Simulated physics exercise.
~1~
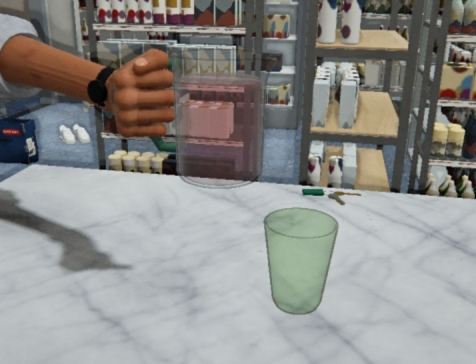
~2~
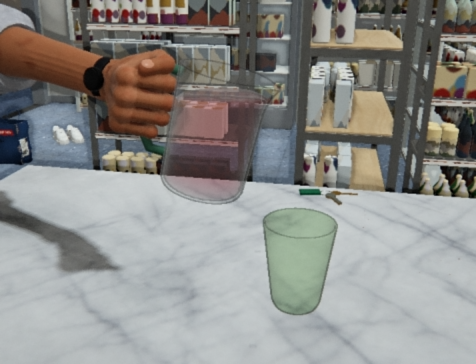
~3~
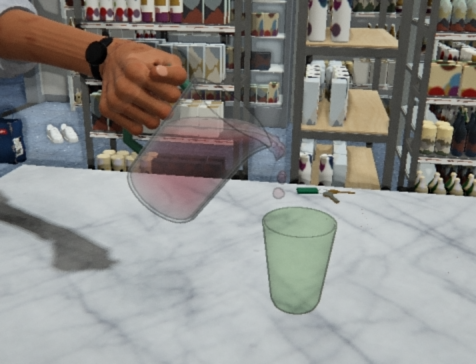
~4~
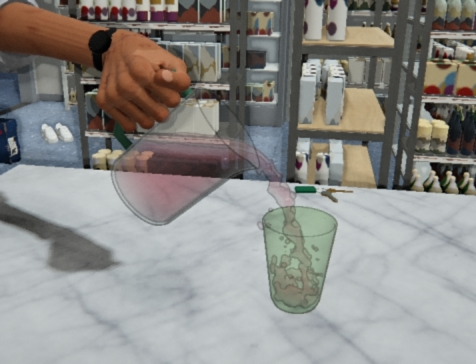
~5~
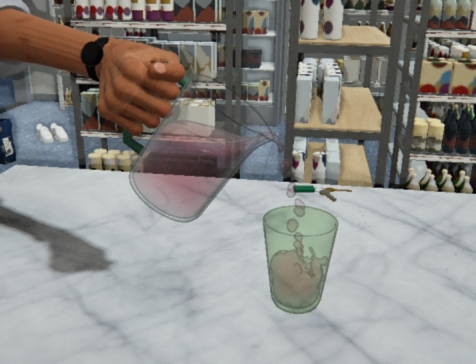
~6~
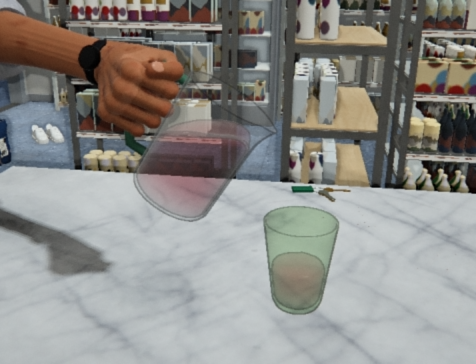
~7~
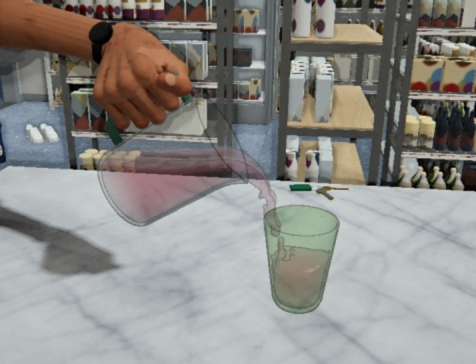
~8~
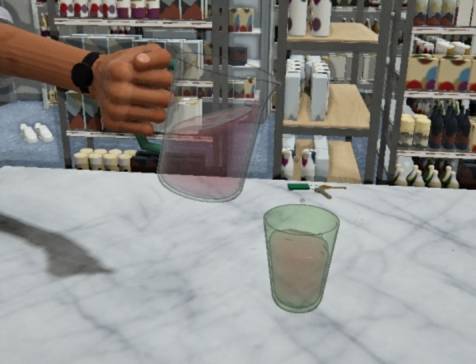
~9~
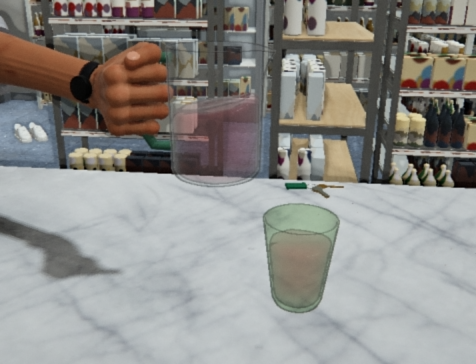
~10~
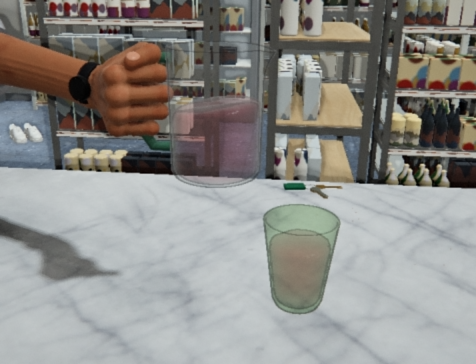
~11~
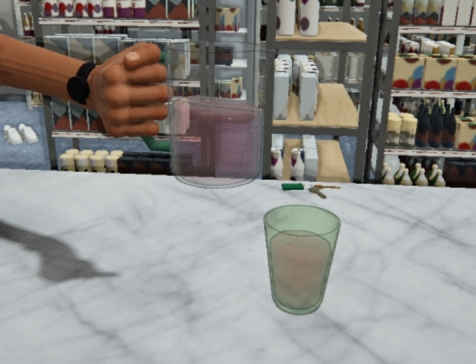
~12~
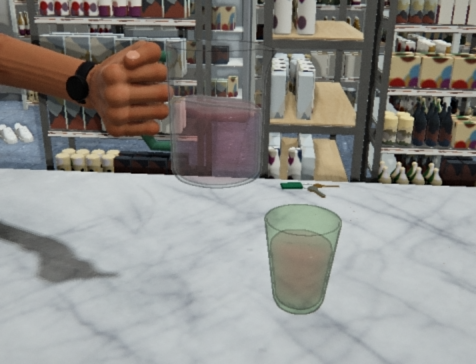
A hand with a dark wristband holds a clear jug of pinkish liquid at upper left, above a white marbled counter seen from slightly above, with stocked shop shelves behind. An empty, green-tinted glass stands to the right of the jug. The hand tips the jug rightward, and a stream falls into the glass, then thins to drops as the jug eases back. It tilts again, more steeply, and pours more before swinging upright. The view drifts slightly sideways, and finally the jug hangs level and still, partly full, beside the mostly filled glass.
